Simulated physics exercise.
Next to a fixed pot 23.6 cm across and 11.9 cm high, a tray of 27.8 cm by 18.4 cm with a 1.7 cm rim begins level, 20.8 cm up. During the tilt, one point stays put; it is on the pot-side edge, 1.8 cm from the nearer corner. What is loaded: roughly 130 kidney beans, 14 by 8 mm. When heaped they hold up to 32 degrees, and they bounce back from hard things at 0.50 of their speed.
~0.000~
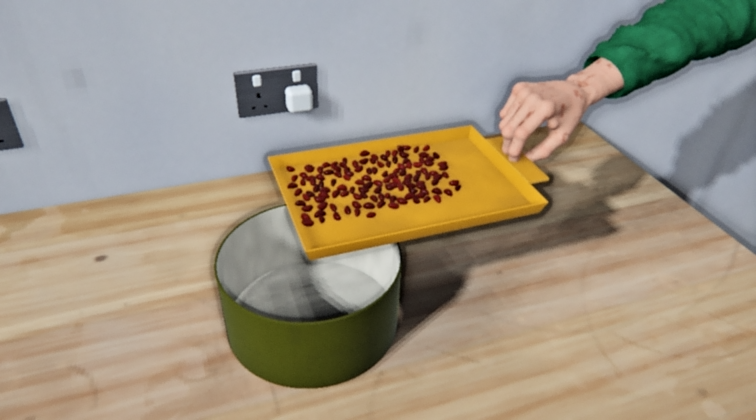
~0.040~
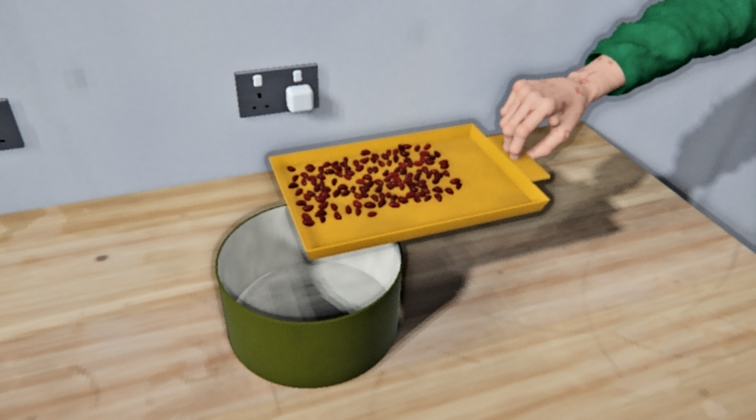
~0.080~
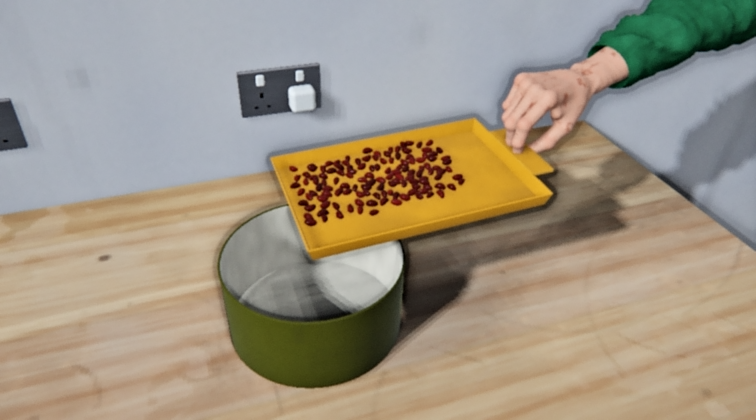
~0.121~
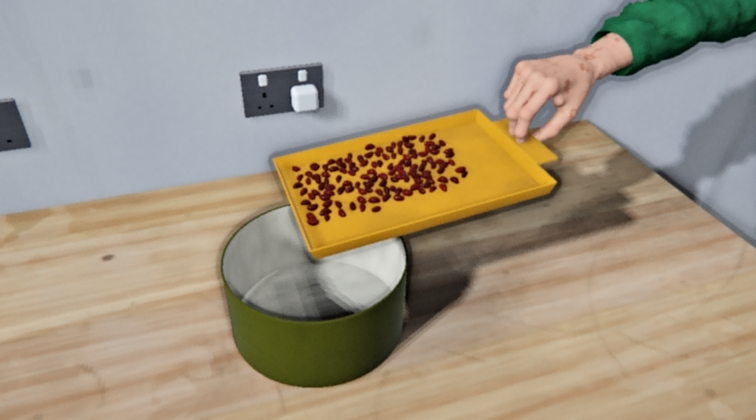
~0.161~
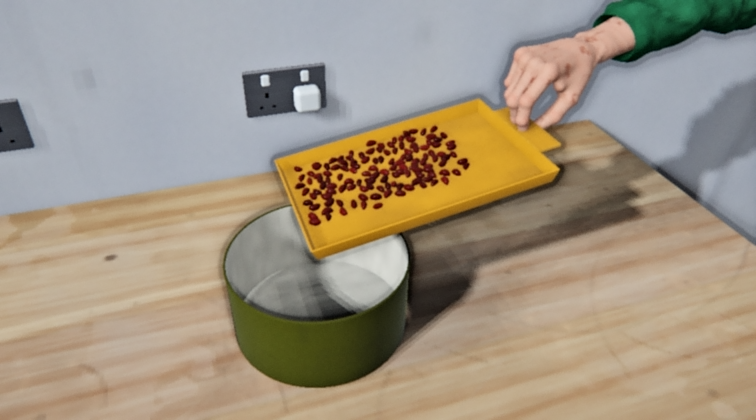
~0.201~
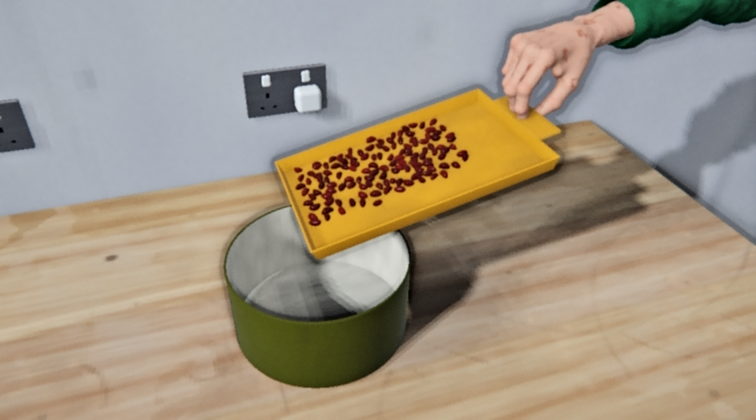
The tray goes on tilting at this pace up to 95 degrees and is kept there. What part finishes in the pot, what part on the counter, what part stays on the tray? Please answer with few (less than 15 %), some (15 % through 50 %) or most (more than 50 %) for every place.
Pot: Most, counter: Few, left on the tray: Few.
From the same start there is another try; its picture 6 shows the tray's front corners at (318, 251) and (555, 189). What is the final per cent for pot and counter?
In the pot: 0 per cent; on the counter: 100 per cent.
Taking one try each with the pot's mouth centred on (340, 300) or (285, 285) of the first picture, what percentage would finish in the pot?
Spot one: Some 35 per cent; spot two: Some 80 per cent.
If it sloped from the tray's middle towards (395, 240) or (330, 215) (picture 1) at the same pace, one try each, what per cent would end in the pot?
The share comes to roughly 0 in a hundred, then roughly 60 in a hundred.
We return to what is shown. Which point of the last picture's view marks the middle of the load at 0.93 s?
My estimate is roughly (286, 199).
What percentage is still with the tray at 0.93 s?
Something like 55 percent, roughly.
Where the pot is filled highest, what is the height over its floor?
I'd say near 1.5 centimetres.
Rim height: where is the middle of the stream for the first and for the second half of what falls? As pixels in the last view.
Roughly (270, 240) to begin with, later roughly (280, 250).
After 0.64 s, tilt 52 degrees; the tray holds 100 %, the pot 0 %.
Then, at 0.93 s, tilt 78 degrees; the tray holds 55 %, the pot 30 %.
Then, at 1.33 s, tilt 95 degrees; the tray holds 0 %, the pot 95 %.
At rest (2.1 s), pot 95 %, counter 5 %, tray 0 %.
